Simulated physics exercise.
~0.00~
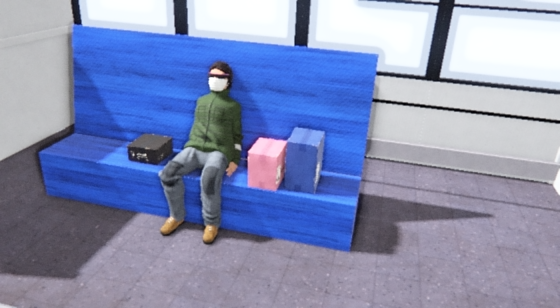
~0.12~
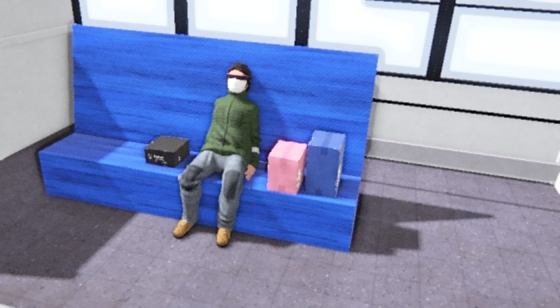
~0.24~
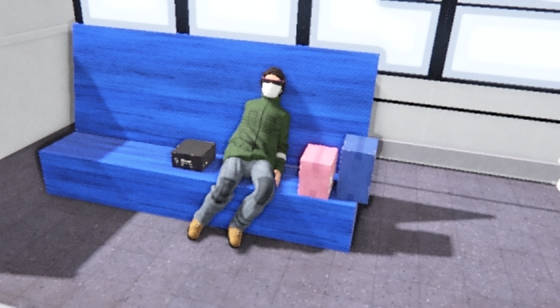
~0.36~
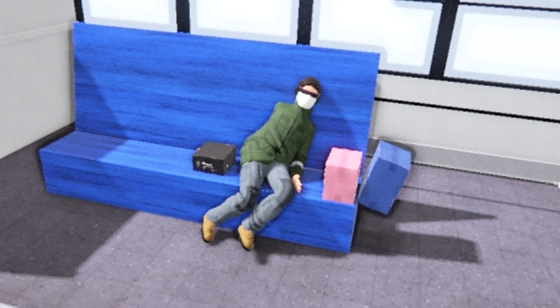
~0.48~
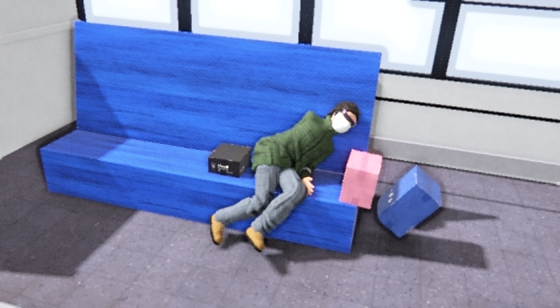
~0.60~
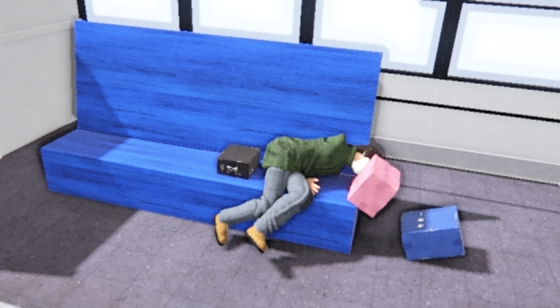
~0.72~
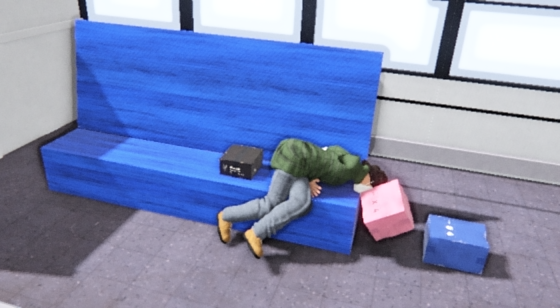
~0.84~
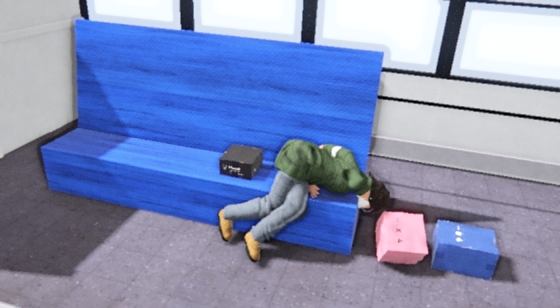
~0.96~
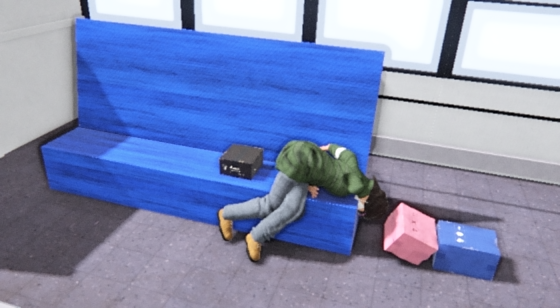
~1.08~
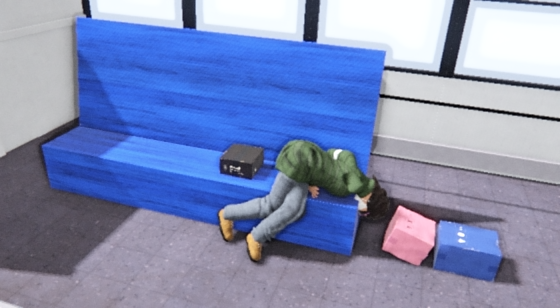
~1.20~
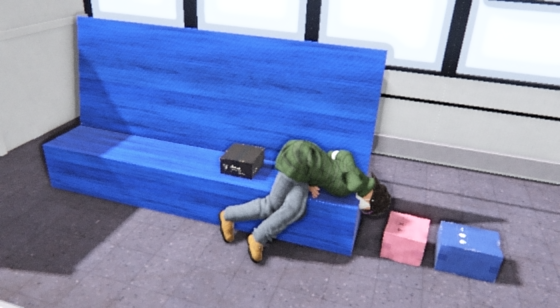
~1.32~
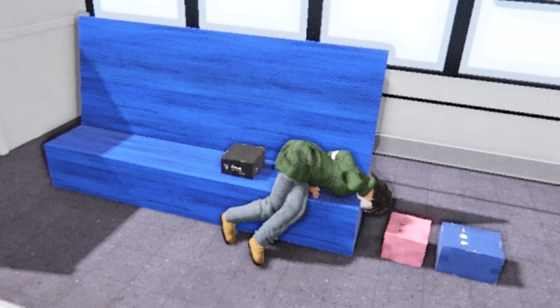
In this clip, a masked figure in a green top slides right along a blue bench with a black case and two boxes, tipping sideways as the blue box, then the pink one, topples off the end. The figure ends slumped over the bench's edge, the case still on the seat.
